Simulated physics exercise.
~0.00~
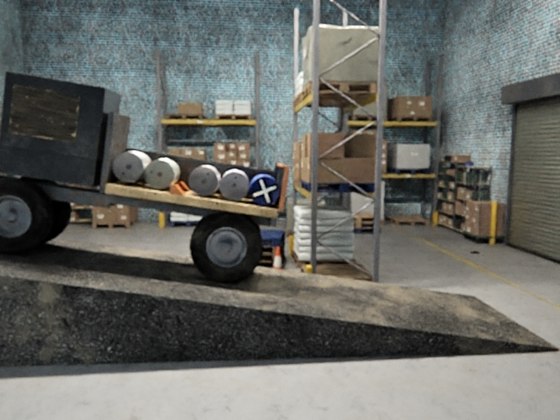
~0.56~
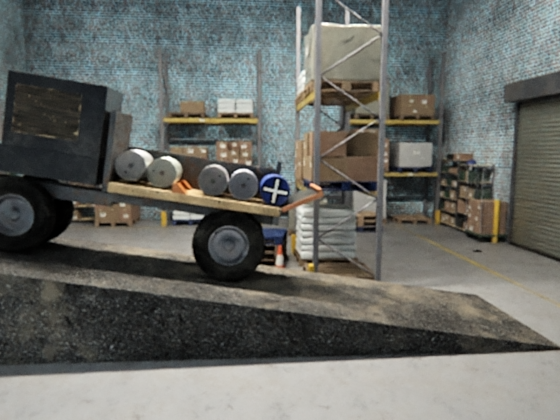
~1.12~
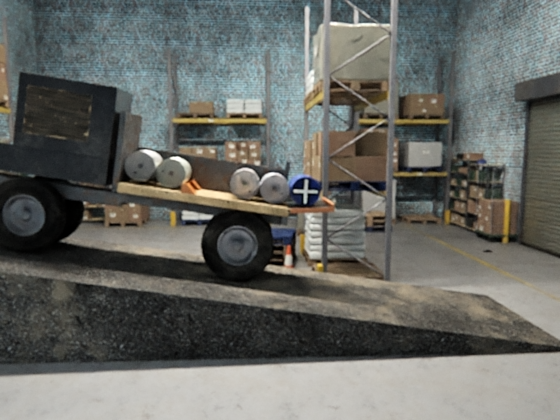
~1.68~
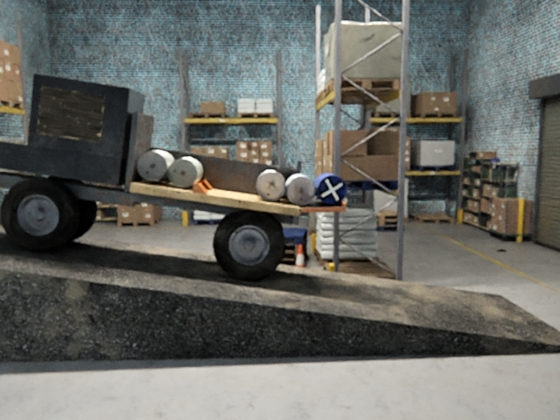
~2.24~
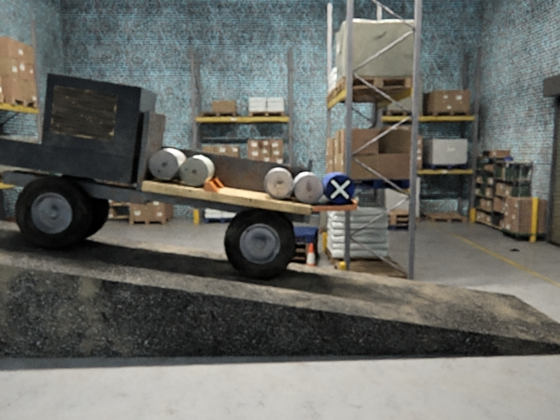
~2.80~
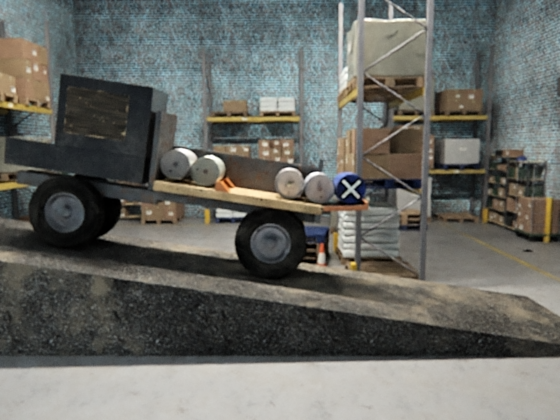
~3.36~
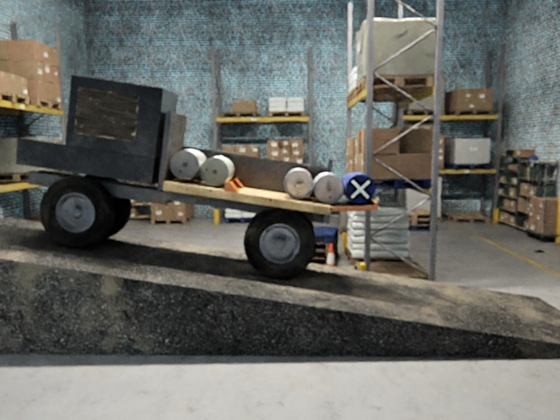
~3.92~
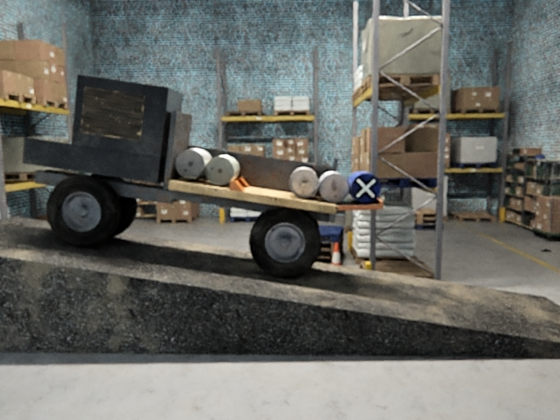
To begin with, a dark flatbed vehicle stands on a sloping ramp in a warehouse, with five kegs lying end-on in its bed, the rightmost blue with a white cross, and an orange chock between the two groups. The gate at the right end swings down, and the blue keg and the two pale ones beside it roll right, away from the chock. The blue keg rolls onto the lowered gate, then rolls back left very slightly and settles. The view pans left as everything stays still, with the blue keg resting on the gate and all five still aboard.
